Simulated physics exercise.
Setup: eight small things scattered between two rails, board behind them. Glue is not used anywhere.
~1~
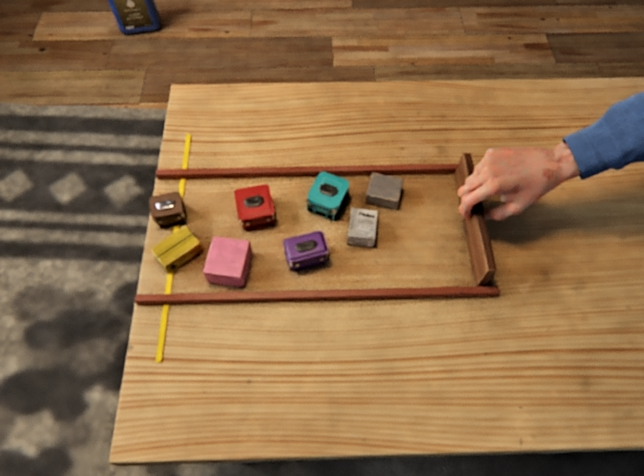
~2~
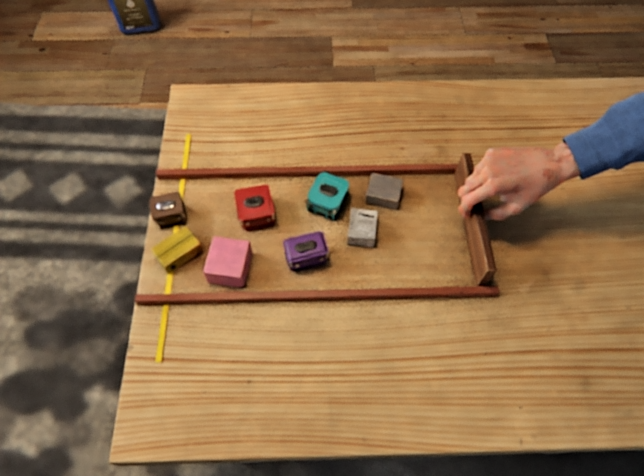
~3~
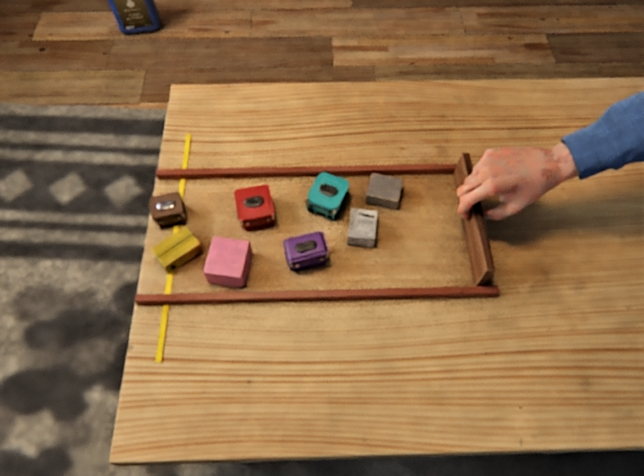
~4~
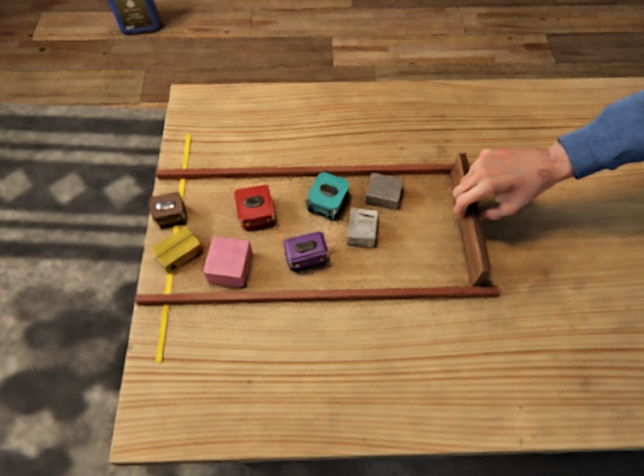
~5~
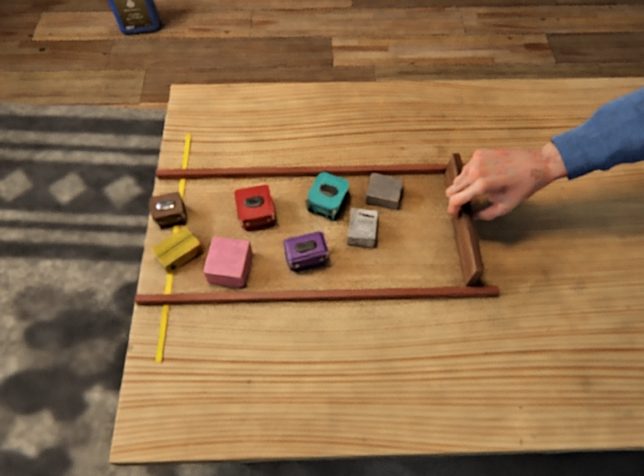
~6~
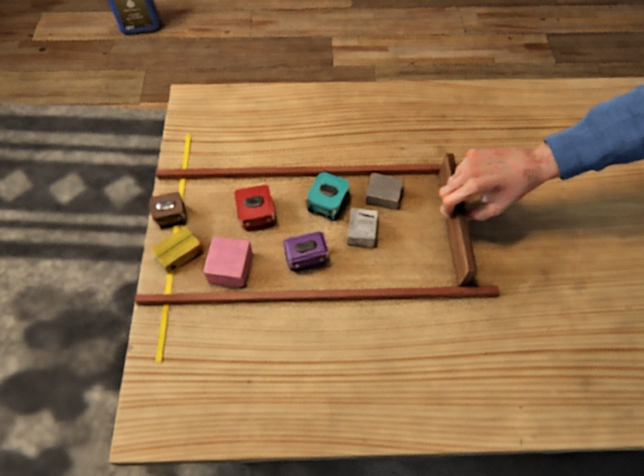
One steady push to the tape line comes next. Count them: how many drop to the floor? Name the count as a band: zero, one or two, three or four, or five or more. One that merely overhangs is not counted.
The count falls in the five or more band.
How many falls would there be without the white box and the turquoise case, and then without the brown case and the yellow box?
Taking the two tries in turn, it comes to 4 and 3.
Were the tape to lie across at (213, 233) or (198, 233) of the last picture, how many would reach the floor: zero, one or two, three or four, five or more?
In order: Either three or four, then three or four.
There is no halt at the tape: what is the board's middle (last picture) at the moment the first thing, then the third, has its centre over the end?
First at (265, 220), next at (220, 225).
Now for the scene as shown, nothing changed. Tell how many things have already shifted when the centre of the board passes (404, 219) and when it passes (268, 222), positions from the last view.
1 at one spot and 7 at the other.
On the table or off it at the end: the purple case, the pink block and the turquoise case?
Each one: The purple case is not lost, the pink block ends up down, the turquoise case ends up down.
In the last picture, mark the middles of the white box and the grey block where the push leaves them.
The white box ends at (161, 226) and the grey block at (162, 199).
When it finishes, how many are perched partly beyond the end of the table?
It's 1.
Early on, none off yet; brown case at rest near (169, 210); yellow box at rest near (177, 250); pink block at rest near (229, 262).
Finally, the number that fall off is five or more; lost, turquoise case, red case, pink block, yellow box and brown case.
